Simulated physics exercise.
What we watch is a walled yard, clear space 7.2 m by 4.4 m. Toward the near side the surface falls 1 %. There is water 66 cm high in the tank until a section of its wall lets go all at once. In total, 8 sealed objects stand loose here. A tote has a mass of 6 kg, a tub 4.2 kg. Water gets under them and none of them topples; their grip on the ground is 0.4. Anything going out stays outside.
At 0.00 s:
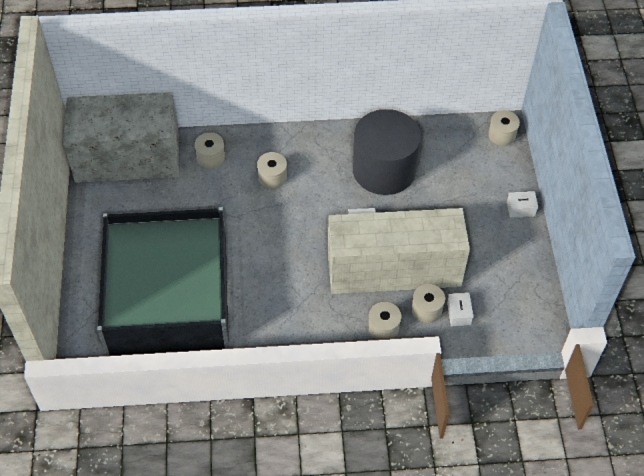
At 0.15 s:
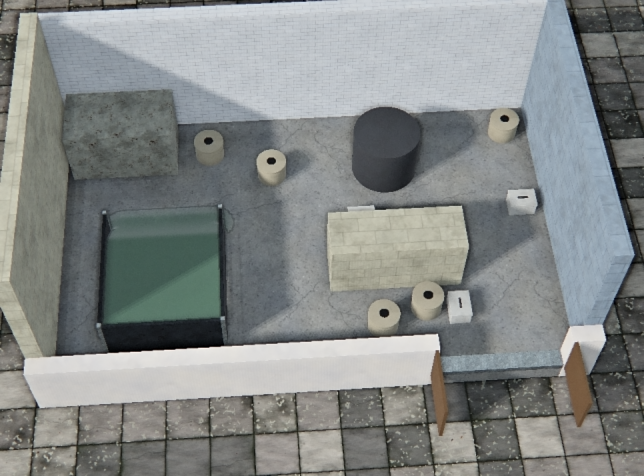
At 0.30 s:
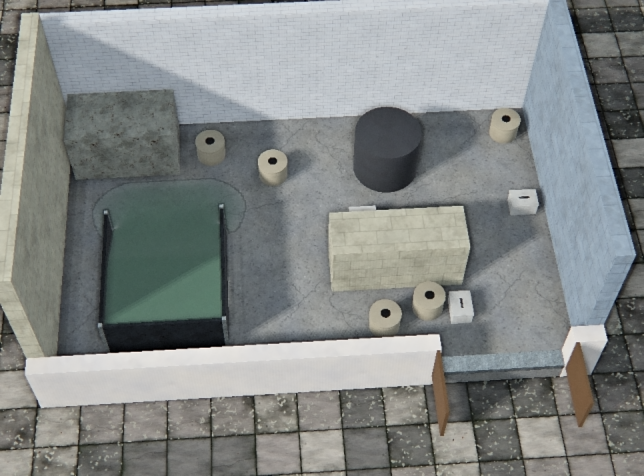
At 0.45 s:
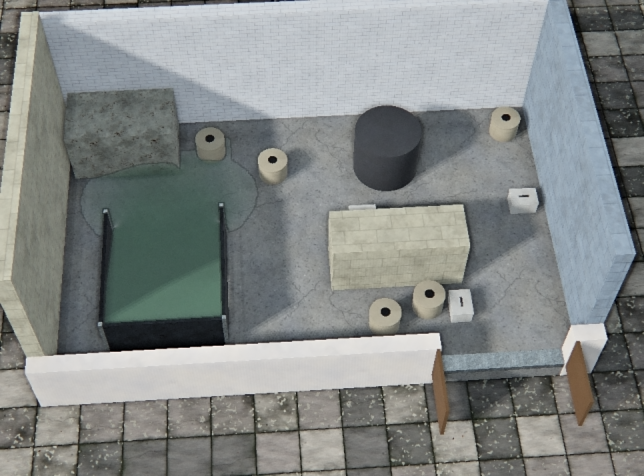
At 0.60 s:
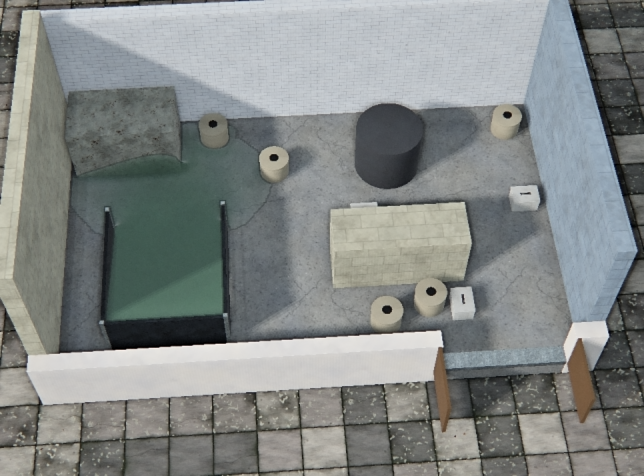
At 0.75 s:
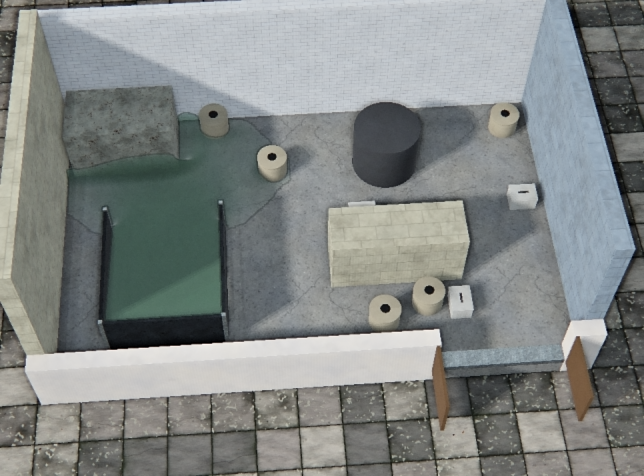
In the video, green water in a dark-sided enclosure spills out across the floor of a walled yard, spreading toward the back wall and around a grey block, and one small beige tub slides a short way backward.
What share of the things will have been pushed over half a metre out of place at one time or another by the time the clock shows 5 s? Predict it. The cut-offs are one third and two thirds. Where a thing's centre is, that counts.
The share is between one third and two thirds.
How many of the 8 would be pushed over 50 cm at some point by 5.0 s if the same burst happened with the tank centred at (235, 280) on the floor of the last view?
The count would be 5.
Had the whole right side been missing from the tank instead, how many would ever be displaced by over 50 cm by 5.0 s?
7.
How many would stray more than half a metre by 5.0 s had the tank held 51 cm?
4.
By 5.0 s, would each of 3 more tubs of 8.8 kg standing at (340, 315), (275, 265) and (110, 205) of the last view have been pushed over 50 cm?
Going through them, I'd say falls short, falls short and finally exceeds it.
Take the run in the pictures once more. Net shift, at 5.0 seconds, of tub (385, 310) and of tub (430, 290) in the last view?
Object 1: 40 cm. Object 2: 10 cm.
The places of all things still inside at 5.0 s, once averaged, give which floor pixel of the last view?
It works out to somewhere near (421, 263) on the floor.
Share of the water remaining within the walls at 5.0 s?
Around 100 % of the water.
After 1.1 s 0 of 8 are over 50 cm from their spots; 1 afloat.
After 2.2 s 2 of 8 are over 50 cm from their spots; 2 afloat.
After 3.5 s 3 of 8 are over 50 cm from their spots; 3 afloat.
After 5.0 s 5 of 8 are over 50 cm from their spots, and 5 have been at some point; 4 afloat.
